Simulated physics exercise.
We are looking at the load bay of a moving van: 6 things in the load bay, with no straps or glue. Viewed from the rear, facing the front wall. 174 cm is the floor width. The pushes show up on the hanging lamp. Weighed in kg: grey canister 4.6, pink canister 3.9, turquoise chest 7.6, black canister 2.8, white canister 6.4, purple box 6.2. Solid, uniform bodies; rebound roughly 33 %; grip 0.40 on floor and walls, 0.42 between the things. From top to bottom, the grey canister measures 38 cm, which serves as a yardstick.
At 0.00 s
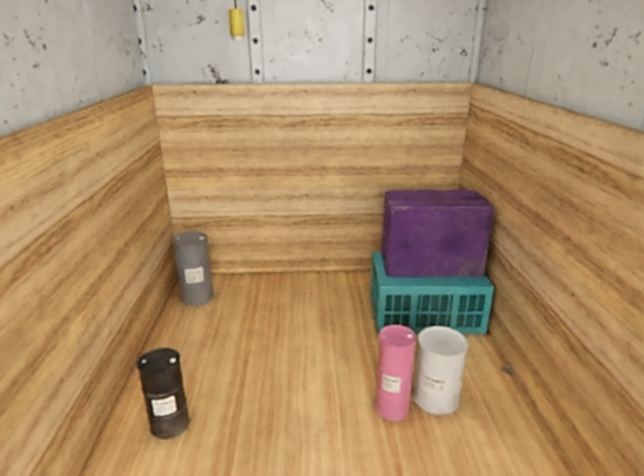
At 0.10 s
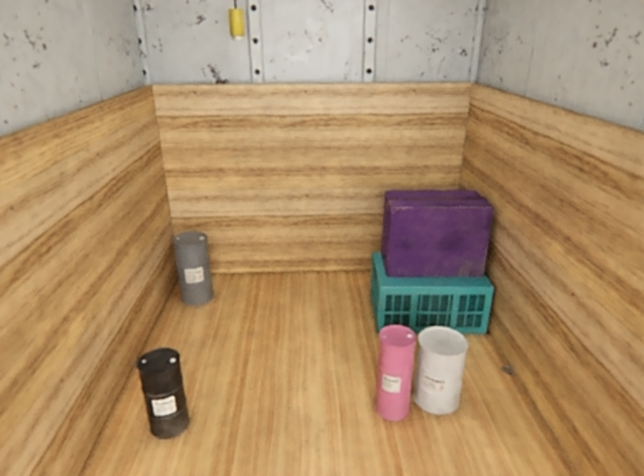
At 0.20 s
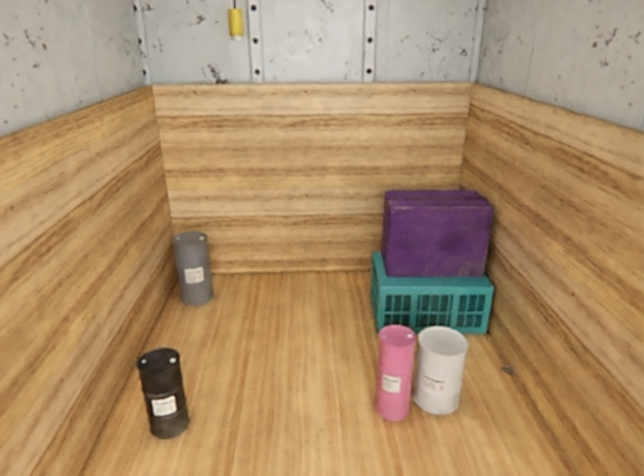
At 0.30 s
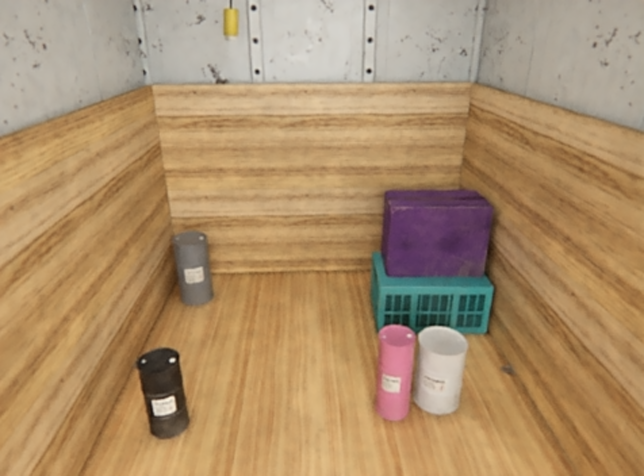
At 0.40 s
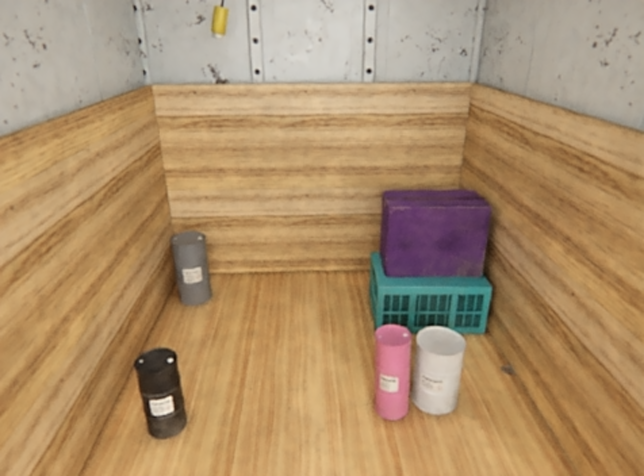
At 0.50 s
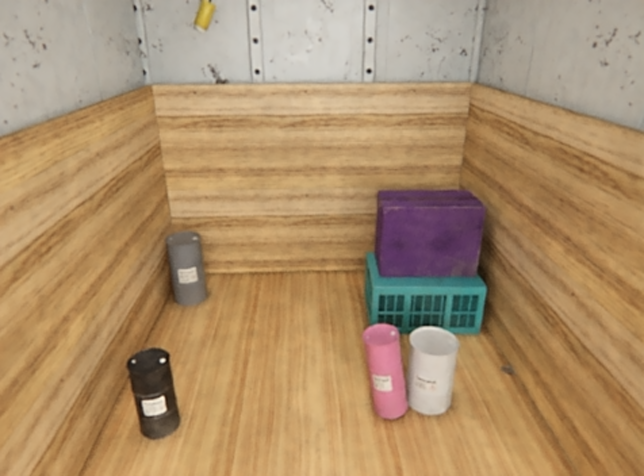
In a van's load bay, a hanging lamp swings left, then the load shifts slightly left as the pink canister tilts.
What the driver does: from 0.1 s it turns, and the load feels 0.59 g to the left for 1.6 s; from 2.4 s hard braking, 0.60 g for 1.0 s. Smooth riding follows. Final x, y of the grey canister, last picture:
Roughly (188, 254).
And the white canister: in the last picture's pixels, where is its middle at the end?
It comes to rest somewhere around (261, 294).
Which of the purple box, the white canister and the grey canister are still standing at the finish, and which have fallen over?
Final state - purple box: Goes over; white canister: Remains on its base; grey canister: Remains on its base.
By 0.80 s, load feels 0.59 g left; grey canister 8 cm from its spot near (180, 269); pink canister on its side; purple box 25 cm from its spot.
By 1.30 s, load feels 0.59 g left; grey canister 8 cm from its spot near (180, 269); pink canister on its side; purple box 106 cm from its spot.
By 2.70 s, load feels 0.60 g forwards; purple box now down from a perch; grey canister 8 cm from its spot near (181, 267); pink canister on its side.
By 3.10 s, load feels 0.60 g forwards; grey canister 20 cm from its spot near (188, 254); pink canister on its side; black canister on its side.
When it is over (4.1 s), down from a perch, purple box; lying over in the load bay, pink canister and black canister; not toppled but over 15 cm from the start, grey canister, turquoise chest and white canister. End places, in pixels of the last picture, grey canister near (188, 254).
